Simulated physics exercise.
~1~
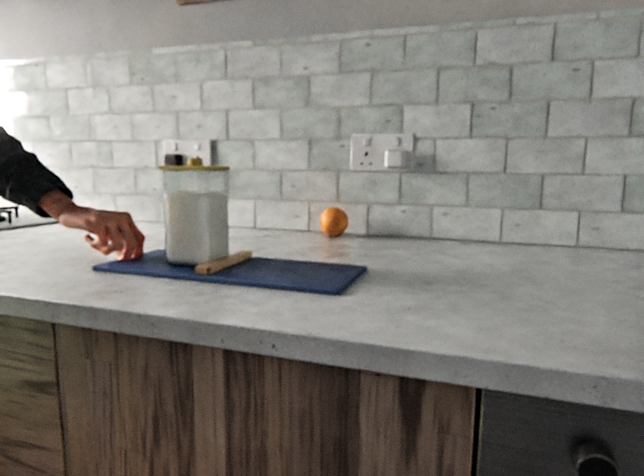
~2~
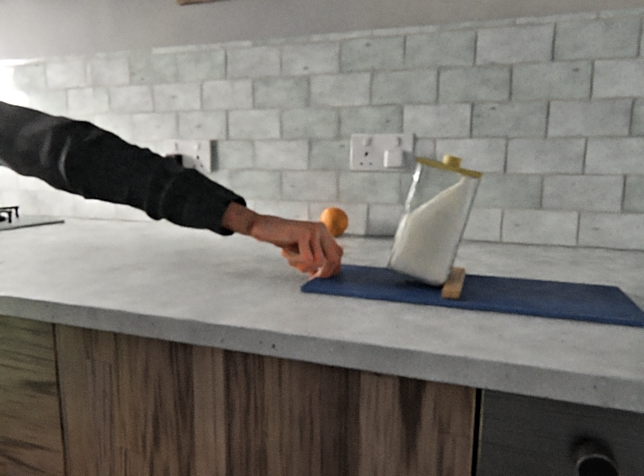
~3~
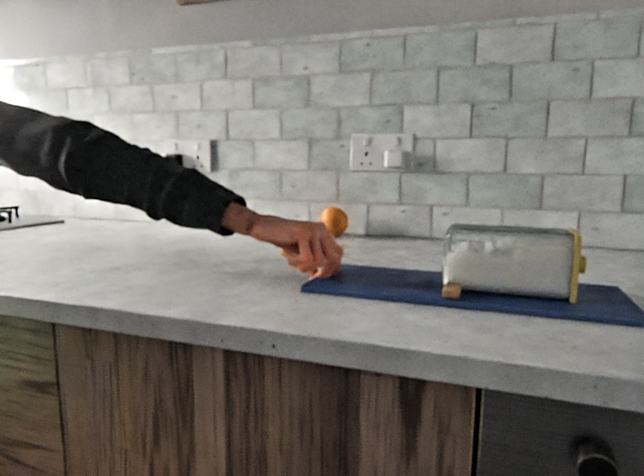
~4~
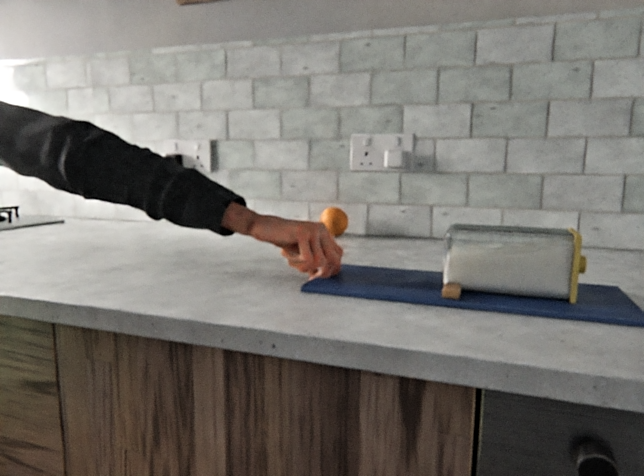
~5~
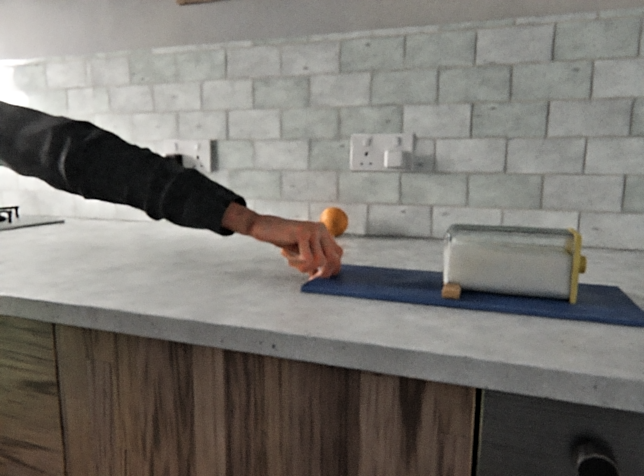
A clear canister with a yellow lid, partly filled with white liquid, stands upright on a blue board on a grey kitchen counter, a small wooden strip lying at its base. A hand at the board's left end moves with it as the board slides to the right, past an orange near the tiled wall. The canister tips to the right over the strip, the liquid slanting inside. It falls onto its side with the lid pointing right, and the liquid sloshes, then settles level. The canister ends lying still on the board, the hand resting at the left end.
